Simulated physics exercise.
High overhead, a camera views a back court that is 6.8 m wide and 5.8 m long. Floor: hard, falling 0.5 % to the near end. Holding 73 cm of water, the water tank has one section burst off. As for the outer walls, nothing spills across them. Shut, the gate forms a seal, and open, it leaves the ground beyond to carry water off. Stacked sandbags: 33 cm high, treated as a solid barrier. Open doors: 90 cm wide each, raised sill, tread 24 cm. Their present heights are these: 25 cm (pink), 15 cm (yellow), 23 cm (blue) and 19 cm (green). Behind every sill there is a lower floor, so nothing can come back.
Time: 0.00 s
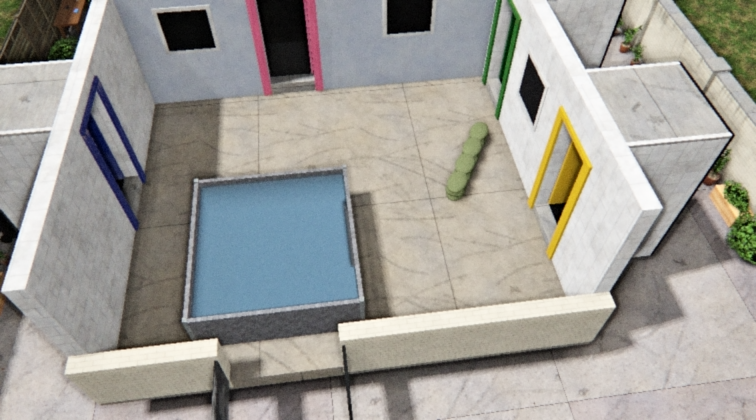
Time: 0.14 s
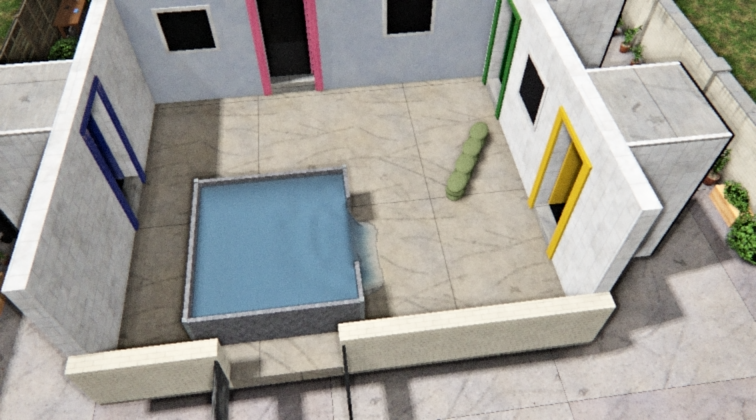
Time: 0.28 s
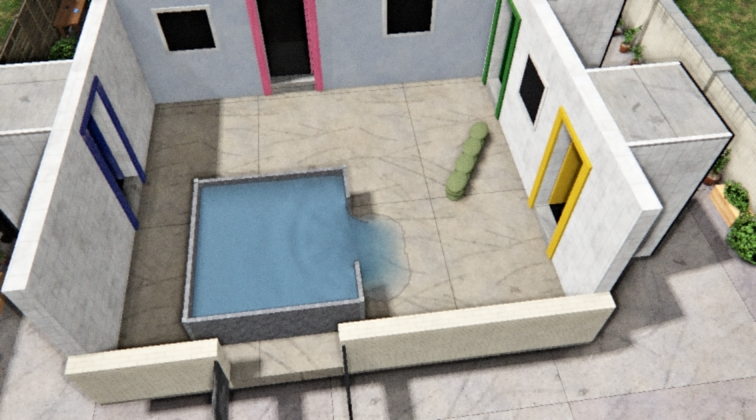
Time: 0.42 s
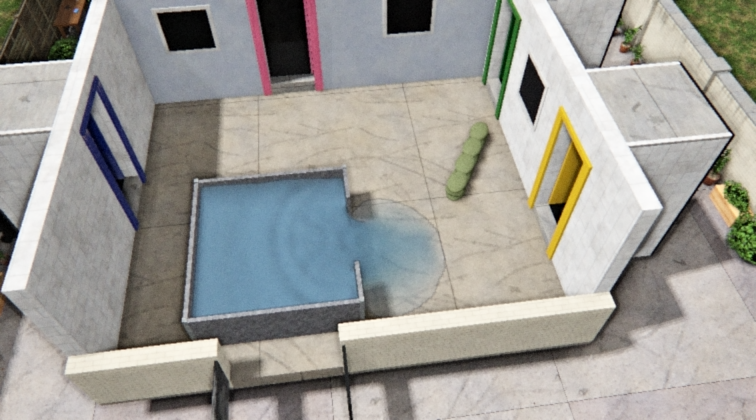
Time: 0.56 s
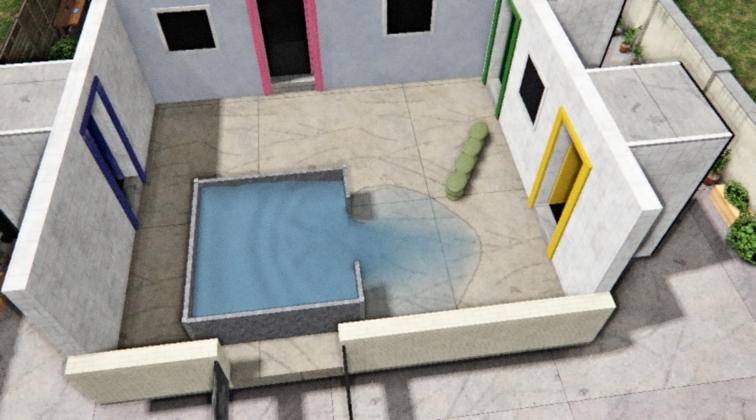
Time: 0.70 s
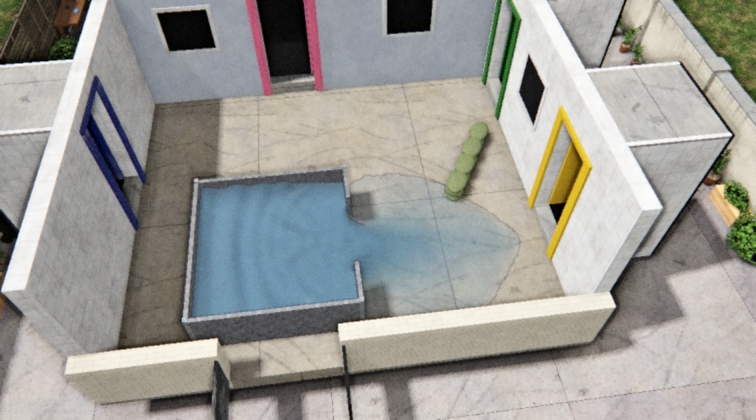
Walled courtyard seen from above, with water pouring through a gap in a raised tank's right side and spreading across the paving.
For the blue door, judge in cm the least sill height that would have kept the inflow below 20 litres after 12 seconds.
A sill of about 6.5 cm.
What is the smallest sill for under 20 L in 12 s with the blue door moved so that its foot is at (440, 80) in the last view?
It needs about 17 cm.
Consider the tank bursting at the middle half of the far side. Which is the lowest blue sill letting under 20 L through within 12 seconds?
Required height: Approx. 9.0 cm.
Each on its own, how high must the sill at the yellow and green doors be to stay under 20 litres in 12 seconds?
About 32 cm at yellow and about 16 cm at green.
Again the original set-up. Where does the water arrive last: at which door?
Door: Blue.
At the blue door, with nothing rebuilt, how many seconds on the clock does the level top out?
The level tops out near 9.0 seconds.
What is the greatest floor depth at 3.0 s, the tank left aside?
Max depth: Near 32 cm.
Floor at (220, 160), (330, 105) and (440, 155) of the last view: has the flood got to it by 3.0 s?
First bone-dry, second bone-dry, third wet through.
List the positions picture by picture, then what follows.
The first frame shows the water tank at (273, 239) is whole and still, 73 cm deep; the blue door at (119, 164) is dry.
In the second frame, water pours out at (352, 248) and has run 0.3 m, to (377, 285); about 11 cm deep outside, 73 cm at the back.
In the third frame, water pours out at (352, 249) and has run 0.8 m, to (405, 268); about 12 cm deep outside, 73 cm at the back.
In the fourth frame, the front is at (435, 237), 1.4 m from the gap at (352, 250); 2.3 m2 of floor is wet, 73 cm left at the back.
In the fifth frame, the gap is at (352, 250), the front 2.0 m out at (476, 254); the back of the water tank holds 73 cm.
In the sixth frame, water pours out at (352, 250) and has run 2.7 m, to (514, 238); about 5 cm deep outside, 68 cm at the back; the blue door at (119, 164), 3.9 m from the gap, is still 3.7 m from the nearest water.
After 1.4 s water covers 30 % of the floor, deepest (42 cm) near (365, 254); it has not reached the blue door.
After 3.0 s water covers 40 % of the floor, deepest (32 cm) near (523, 202); it has not reached the blue door.
After 12.0 s water covers 95 % of the floor, deepest (16 cm) near (114, 378); 7 cm at the blue door, 0 litres in over its 23 cm sill.
At the blue door as built, the water arrived by 7.4 s and peaked near 11 cm at 8.8 s.
With a sill of 6 cm, 25 litres would have come in within the 12 s; with 7 cm, 15 litres. So under 20 litres takes about 6.5 cm.
